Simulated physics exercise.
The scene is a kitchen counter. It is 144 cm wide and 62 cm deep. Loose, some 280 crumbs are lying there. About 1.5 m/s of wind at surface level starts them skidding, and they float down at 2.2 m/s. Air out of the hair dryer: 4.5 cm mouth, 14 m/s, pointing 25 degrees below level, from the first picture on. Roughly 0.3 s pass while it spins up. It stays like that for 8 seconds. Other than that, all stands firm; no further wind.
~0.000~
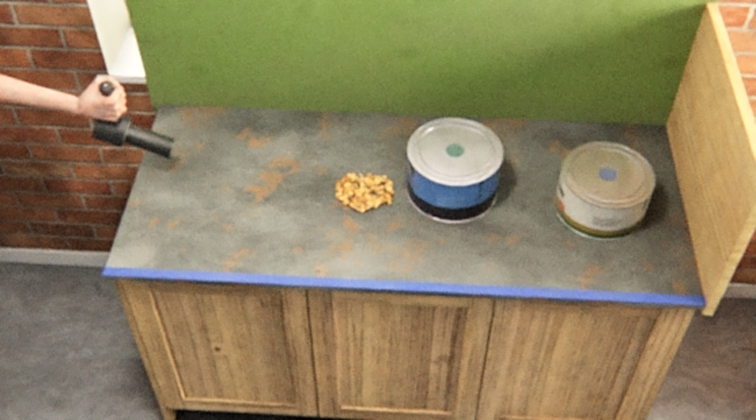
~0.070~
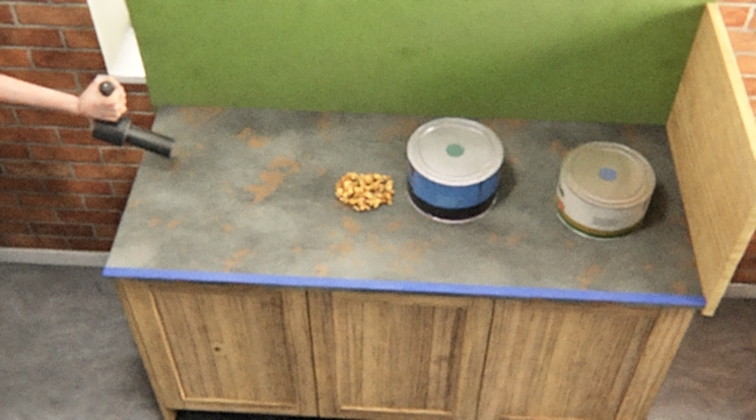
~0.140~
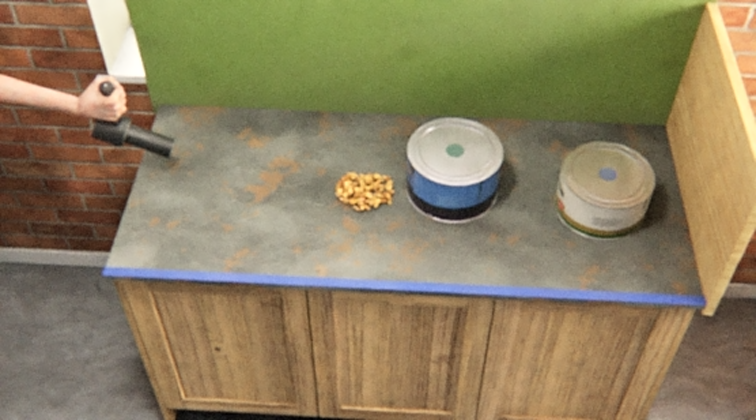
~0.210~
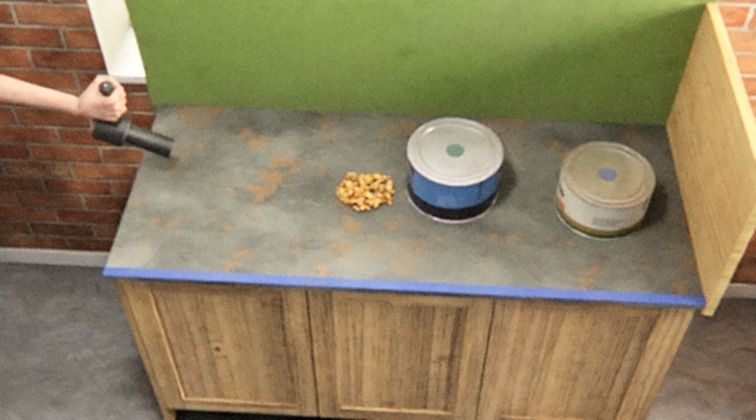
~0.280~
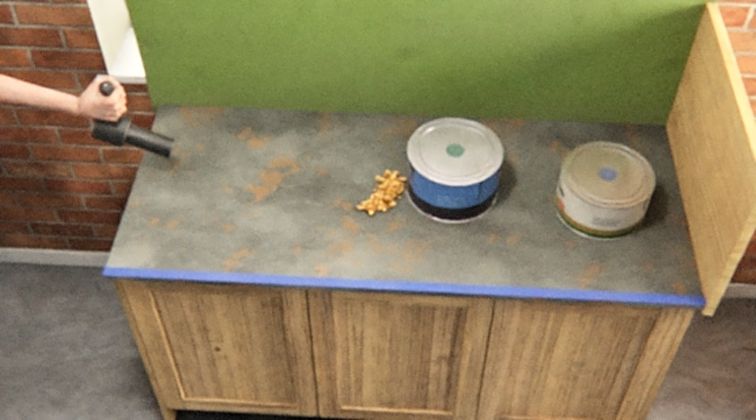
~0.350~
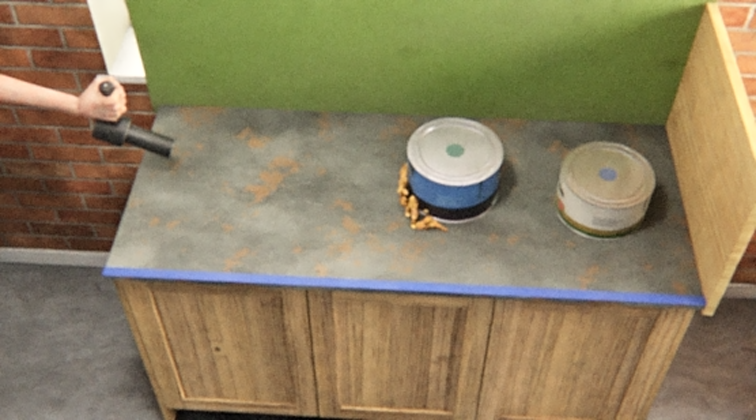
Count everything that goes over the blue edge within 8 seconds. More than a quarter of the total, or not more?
More than a quarter.
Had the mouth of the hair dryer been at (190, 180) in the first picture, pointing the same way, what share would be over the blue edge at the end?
Estimate: About 25 %.
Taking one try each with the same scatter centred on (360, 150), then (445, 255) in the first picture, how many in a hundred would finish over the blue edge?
About 15 and 100 in a hundred, in that order.
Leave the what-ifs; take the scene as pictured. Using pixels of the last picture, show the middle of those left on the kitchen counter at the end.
(667, 131).
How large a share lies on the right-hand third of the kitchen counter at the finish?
Near 20 per cent at the end.
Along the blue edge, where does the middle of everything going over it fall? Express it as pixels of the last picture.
Close to pixel (587, 299).
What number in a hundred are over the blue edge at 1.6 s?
I'd say near 70 per cent by then.
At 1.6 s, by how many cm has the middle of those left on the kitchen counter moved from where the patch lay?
The centre sits some 80 cm from where it began.
After 1.6 s the count stands so, 72 % are over the blue edge; the middle of those still in play is near (678, 186).
After 2.6 s the count stands so, 77 % are over the blue edge; the middle of those still in play is near (667, 131).
After 4.4 s the count stands so, 78 % are over the blue edge; the middle of those still in play is near (666, 134).
After 8.0 s, at the end, 80 % are over the blue edge; the middle of those still in play is near (667, 131).
